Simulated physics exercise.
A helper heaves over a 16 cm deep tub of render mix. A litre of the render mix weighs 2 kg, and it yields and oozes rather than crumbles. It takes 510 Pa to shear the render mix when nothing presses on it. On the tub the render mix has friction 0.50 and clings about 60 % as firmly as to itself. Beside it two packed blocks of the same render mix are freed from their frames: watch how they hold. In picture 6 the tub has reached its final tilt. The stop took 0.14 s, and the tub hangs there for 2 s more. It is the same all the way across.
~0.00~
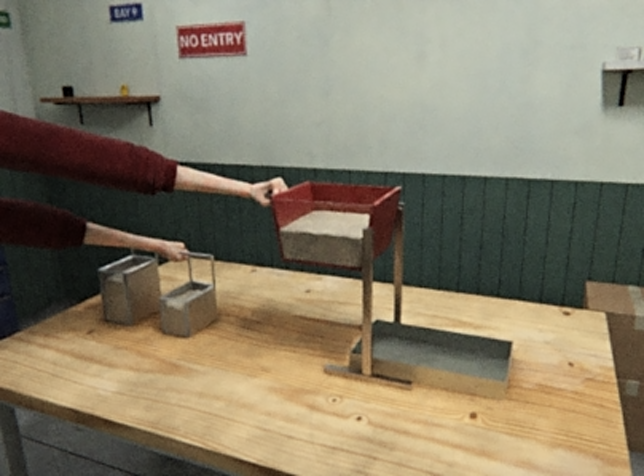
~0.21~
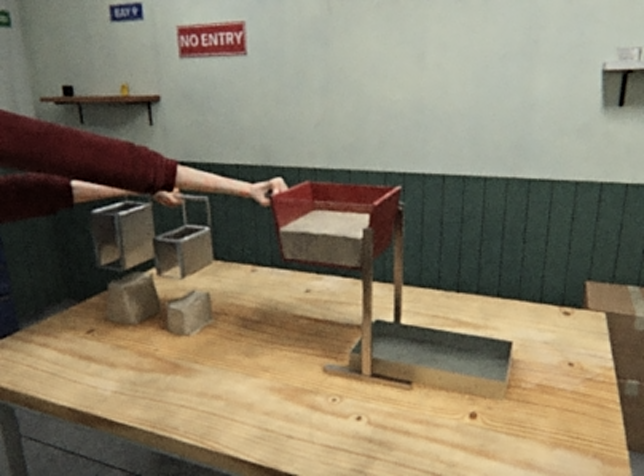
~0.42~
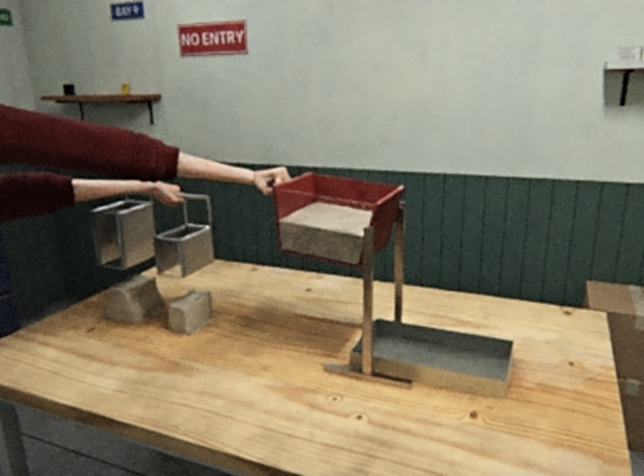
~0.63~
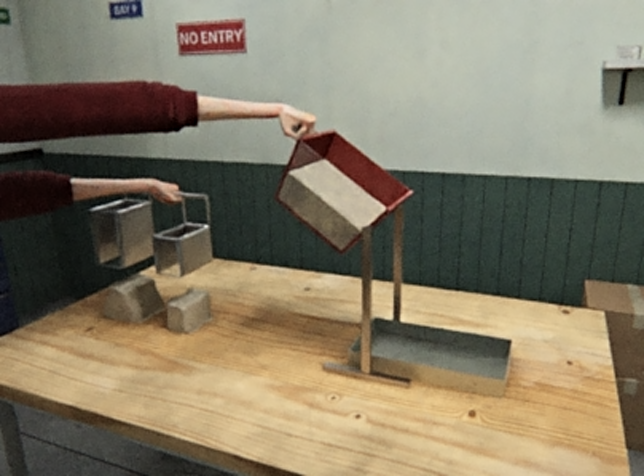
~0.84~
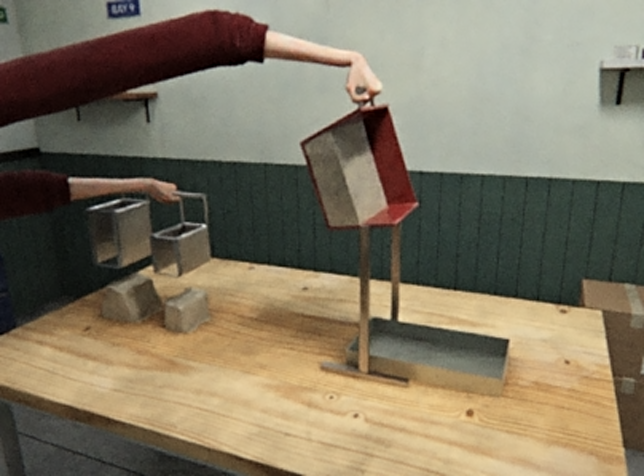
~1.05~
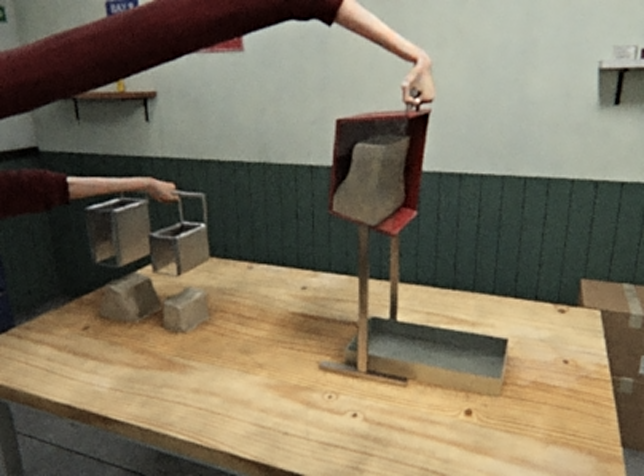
Two hands lift metal boxes off two grey blocks and tilt a red tub upright.
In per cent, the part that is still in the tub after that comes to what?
Expect roughly 37 %.
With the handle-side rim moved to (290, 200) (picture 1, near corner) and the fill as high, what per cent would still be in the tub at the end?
Then about 40 %.
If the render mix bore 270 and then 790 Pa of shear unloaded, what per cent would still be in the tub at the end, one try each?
In turn about 30 %, 40 %.
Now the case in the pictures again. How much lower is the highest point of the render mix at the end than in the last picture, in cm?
Some 12 cm.
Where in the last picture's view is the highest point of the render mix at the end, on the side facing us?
Around (352, 195).
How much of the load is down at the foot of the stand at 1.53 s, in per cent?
Near 50 %.
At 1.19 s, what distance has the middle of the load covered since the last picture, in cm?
Roughly 8 cm.
After 1.19 s, the tub is at 96 degrees and holds 74 %.
After 1.36 s, the tub is at 96 degrees and holds 38 %.
After 1.53 s, the tub is at 96 degrees and holds 37 %.
After 1.70 s, the tub is at 96 degrees and holds 37 %.
After 3.05 s, the tub is at 96 degrees and holds 37 %.
